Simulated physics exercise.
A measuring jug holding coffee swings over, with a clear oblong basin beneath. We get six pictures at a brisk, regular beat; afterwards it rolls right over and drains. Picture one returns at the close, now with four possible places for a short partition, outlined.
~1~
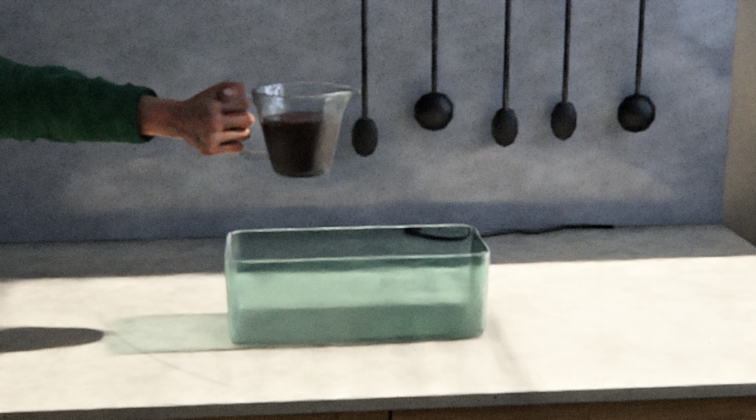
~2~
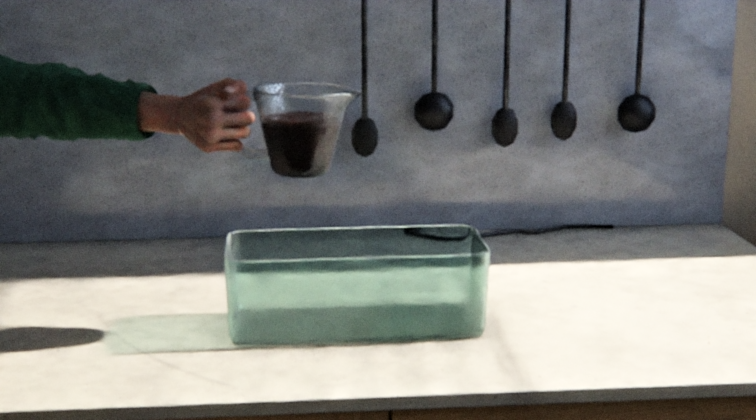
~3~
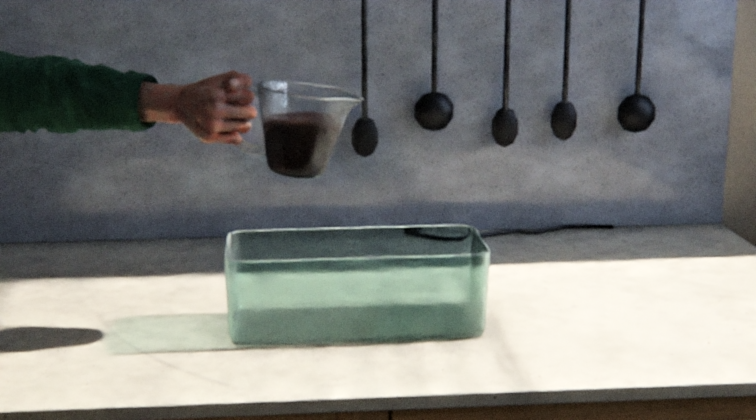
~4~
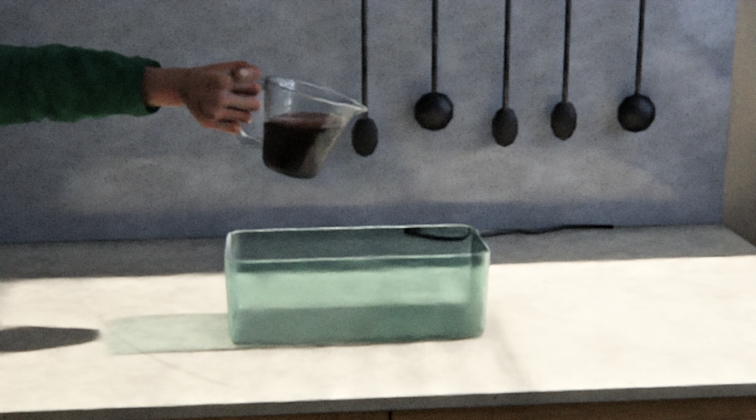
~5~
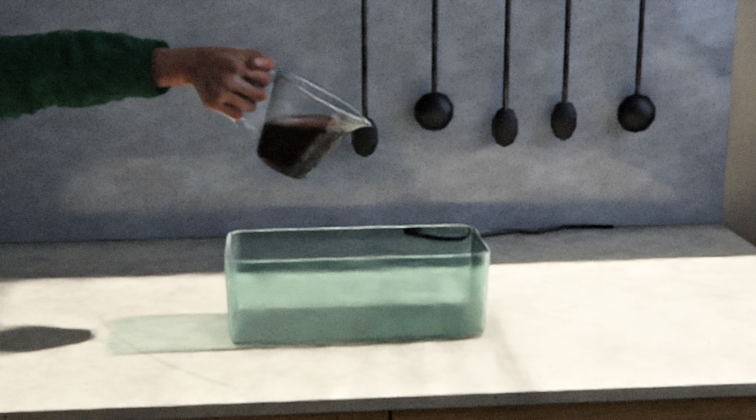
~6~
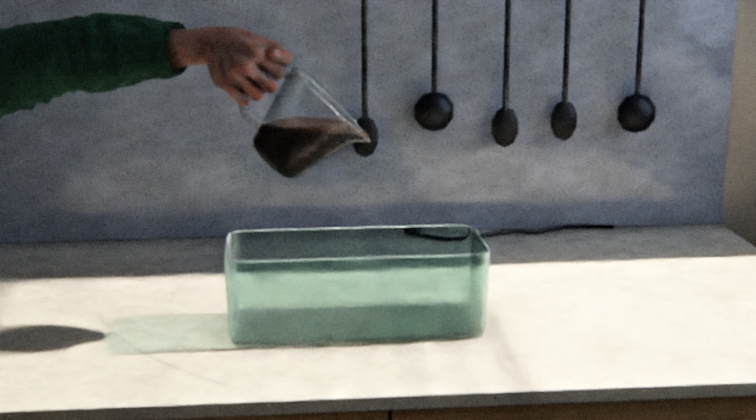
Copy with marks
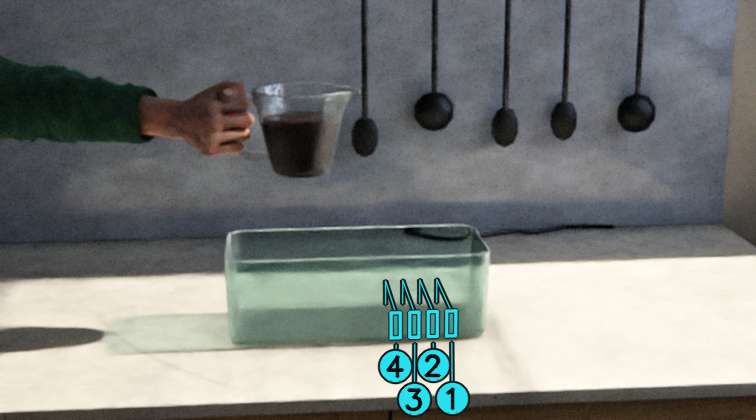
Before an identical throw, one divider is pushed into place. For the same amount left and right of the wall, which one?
4 is best.
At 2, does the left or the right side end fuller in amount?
The left side.
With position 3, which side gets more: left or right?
More ends on the left.
On the marked copy, 1 at (451, 342); 2 at (433, 343); 3 at (414, 343); 4 at (396, 344).
If 1 is chosen, about 85 % ends left of the wall and 11 % right of it; 4 % is lost outside.
If 2 is chosen, about 87 % ends left of the wall and 8 % right of it; 5 % is lost outside.
If 3 is chosen, about 82 % ends left of the wall and 16 % right of it; 3 % is lost outside.
If 4 is chosen, about 49 % ends left of the wall and 50 % right of it.
